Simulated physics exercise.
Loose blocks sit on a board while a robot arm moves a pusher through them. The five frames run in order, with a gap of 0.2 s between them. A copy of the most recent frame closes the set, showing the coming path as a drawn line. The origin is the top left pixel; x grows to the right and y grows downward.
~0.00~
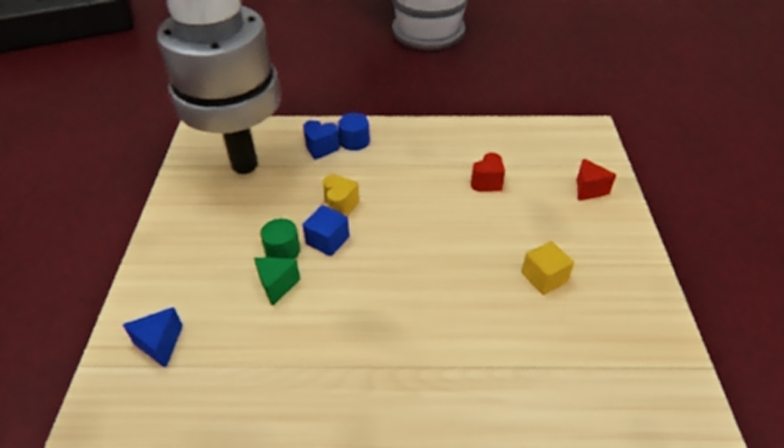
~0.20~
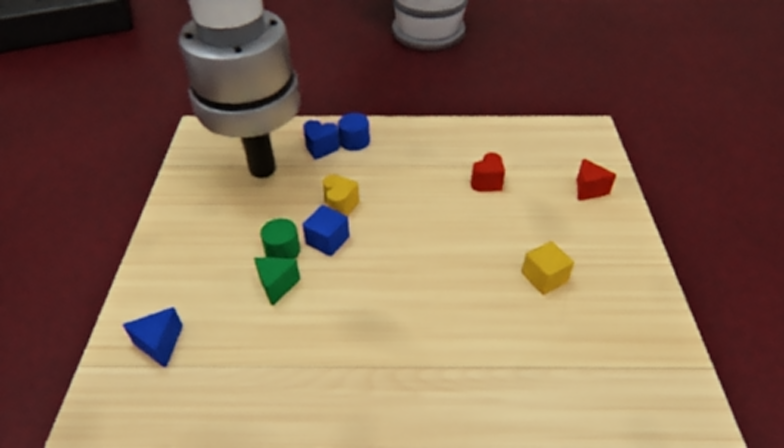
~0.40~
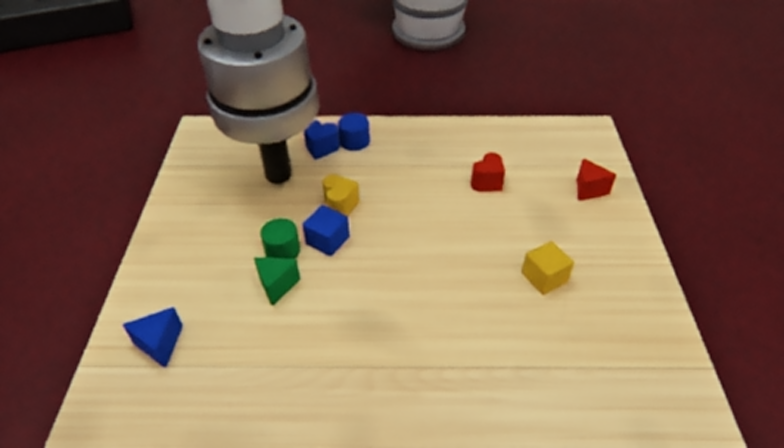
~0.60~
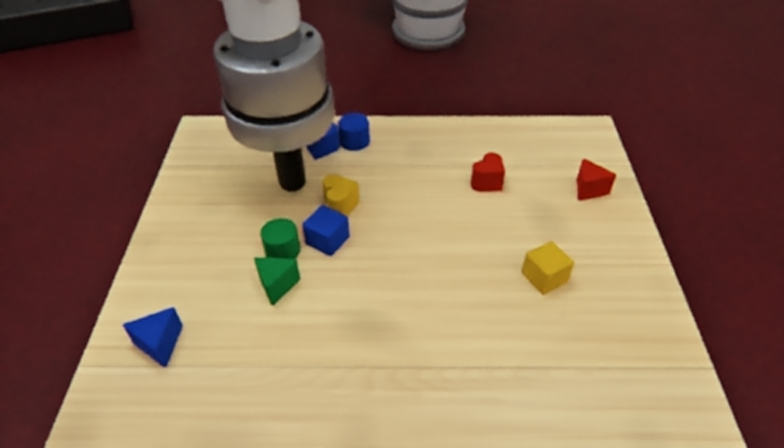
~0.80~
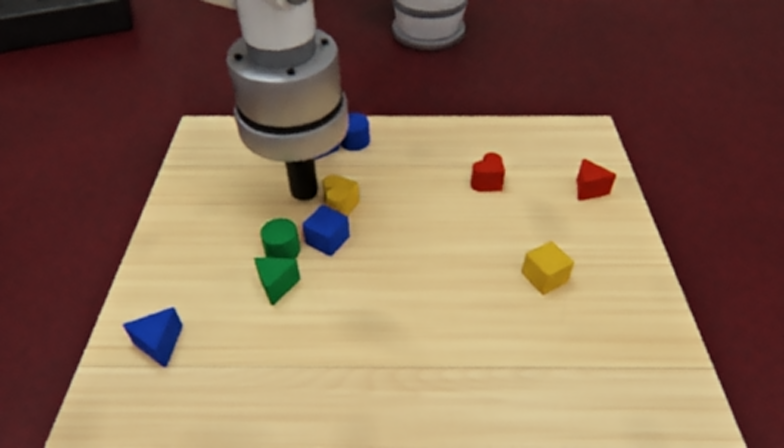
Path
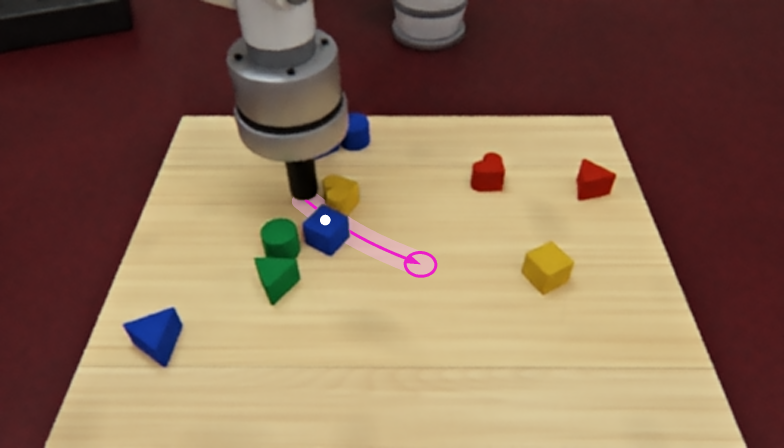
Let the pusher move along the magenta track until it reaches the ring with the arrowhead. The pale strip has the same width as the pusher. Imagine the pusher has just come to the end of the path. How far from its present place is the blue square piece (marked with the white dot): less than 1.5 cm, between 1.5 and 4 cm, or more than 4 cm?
Shift of 1.5 to 4 cm.
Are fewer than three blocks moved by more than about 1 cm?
That would be a yes.
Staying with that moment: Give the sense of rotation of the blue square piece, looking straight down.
Viewed from overhead, the blue square piece winds up turned clockwise.
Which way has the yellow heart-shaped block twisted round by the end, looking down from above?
Anticlockwise, looking down.
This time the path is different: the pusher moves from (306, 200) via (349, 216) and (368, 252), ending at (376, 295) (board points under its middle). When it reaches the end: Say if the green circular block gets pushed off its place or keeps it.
Stays where it is.
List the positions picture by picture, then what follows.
The first frame shows pusher's lower end at (245, 167); green circular block at (278, 230); blue square piece at (325, 220); yellow heart-shaped block at (339, 186).
The second frame shows pusher at (263, 171); blocks still.
The third frame shows pusher at (279, 176); blocks still.
The fourth frame shows pusher at (293, 184); blocks still.
The fifth frame shows pusher at (305, 192); green circular block at (278, 230); blue square piece at (325, 220); yellow heart-shaped block at (339, 186).
Drawn move, from (306, 200) through (356, 235) to (421, 264); the dot is on the blue square piece.
On the path given first. One third of the way, pusher at (338, 216); blue square piece at (330, 232), turned 30° clockwise; yellow heart-shaped block at (354, 189), turned 35° anticlockwise.
Two thirds of the way, pusher at (377, 238); blue square piece at (337, 240), turned 80° clockwise; yellow heart-shaped block at (355, 189), turned 40° anticlockwise.
At the end, pusher at (421, 256); green circular block still; blue square piece at (337, 240), turned 80° clockwise; yellow heart-shaped block at (355, 189), turned 40° anticlockwise.
